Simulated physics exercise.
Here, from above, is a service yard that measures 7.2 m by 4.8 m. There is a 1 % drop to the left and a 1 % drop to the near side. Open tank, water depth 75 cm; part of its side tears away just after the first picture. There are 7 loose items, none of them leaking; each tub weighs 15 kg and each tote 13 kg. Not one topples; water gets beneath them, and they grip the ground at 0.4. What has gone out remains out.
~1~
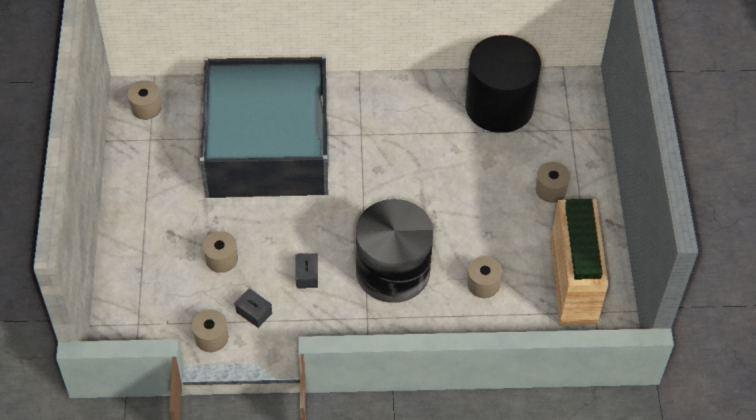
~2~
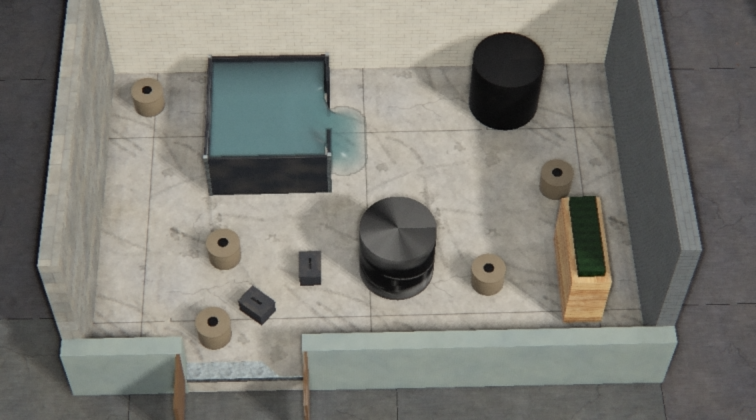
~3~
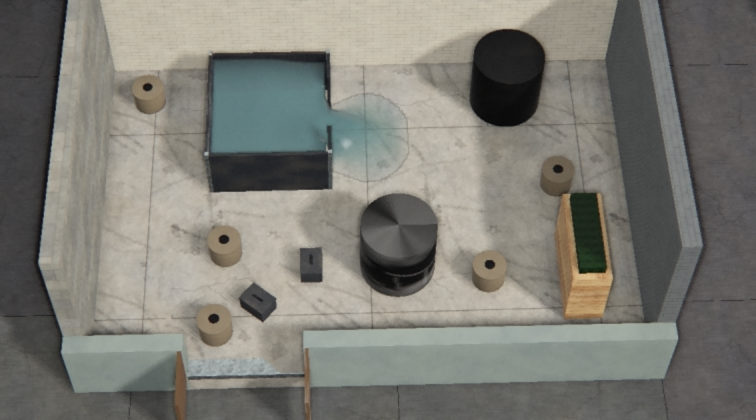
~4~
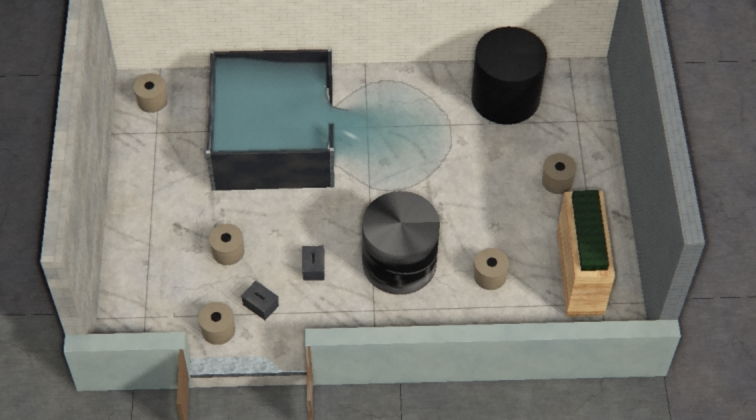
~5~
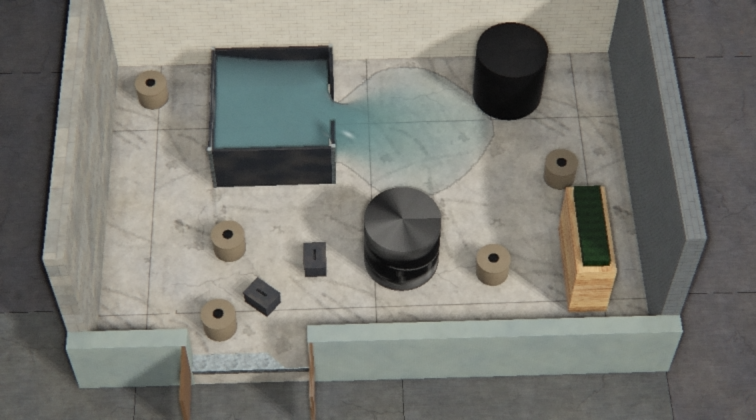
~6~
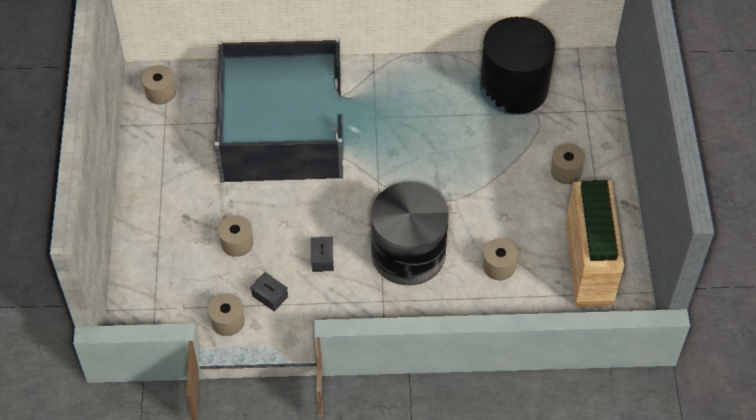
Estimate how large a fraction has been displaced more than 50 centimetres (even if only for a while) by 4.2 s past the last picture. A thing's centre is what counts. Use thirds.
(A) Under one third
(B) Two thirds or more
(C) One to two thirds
(A) Under one third.
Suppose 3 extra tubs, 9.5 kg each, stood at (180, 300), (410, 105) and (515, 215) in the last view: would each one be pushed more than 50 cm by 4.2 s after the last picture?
In turn: Under, more, over.
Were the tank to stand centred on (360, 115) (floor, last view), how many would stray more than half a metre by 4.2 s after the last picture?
The answer would then be 1.
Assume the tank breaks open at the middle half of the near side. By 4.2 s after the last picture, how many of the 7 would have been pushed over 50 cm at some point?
The count would be 4.
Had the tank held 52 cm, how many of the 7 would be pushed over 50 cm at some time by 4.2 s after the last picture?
In that case the number is 1.
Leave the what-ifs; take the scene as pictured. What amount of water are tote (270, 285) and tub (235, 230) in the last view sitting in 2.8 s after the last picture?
Depths: Near 0 cm, then near 0 cm.
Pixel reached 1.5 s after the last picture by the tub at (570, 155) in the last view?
Around (627, 184).
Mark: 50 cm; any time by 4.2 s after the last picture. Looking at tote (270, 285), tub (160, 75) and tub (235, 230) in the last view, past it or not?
In that order: Under, short of it, less.
Then, 0.4 s after the last picture 0 of 7 are over 50 cm from their spots; 0 afloat.
Then, 1.5 s after the last picture 1 of 7 are over 50 cm from their spots; 1 afloat.
Then, 2.8 s after the last picture 1 of 7 are over 50 cm from their spots; 1 afloat.
Then, 4.2 s after the last picture 1 of 7 are over 50 cm from their spots, and 1 have been at some point; 1 afloat.
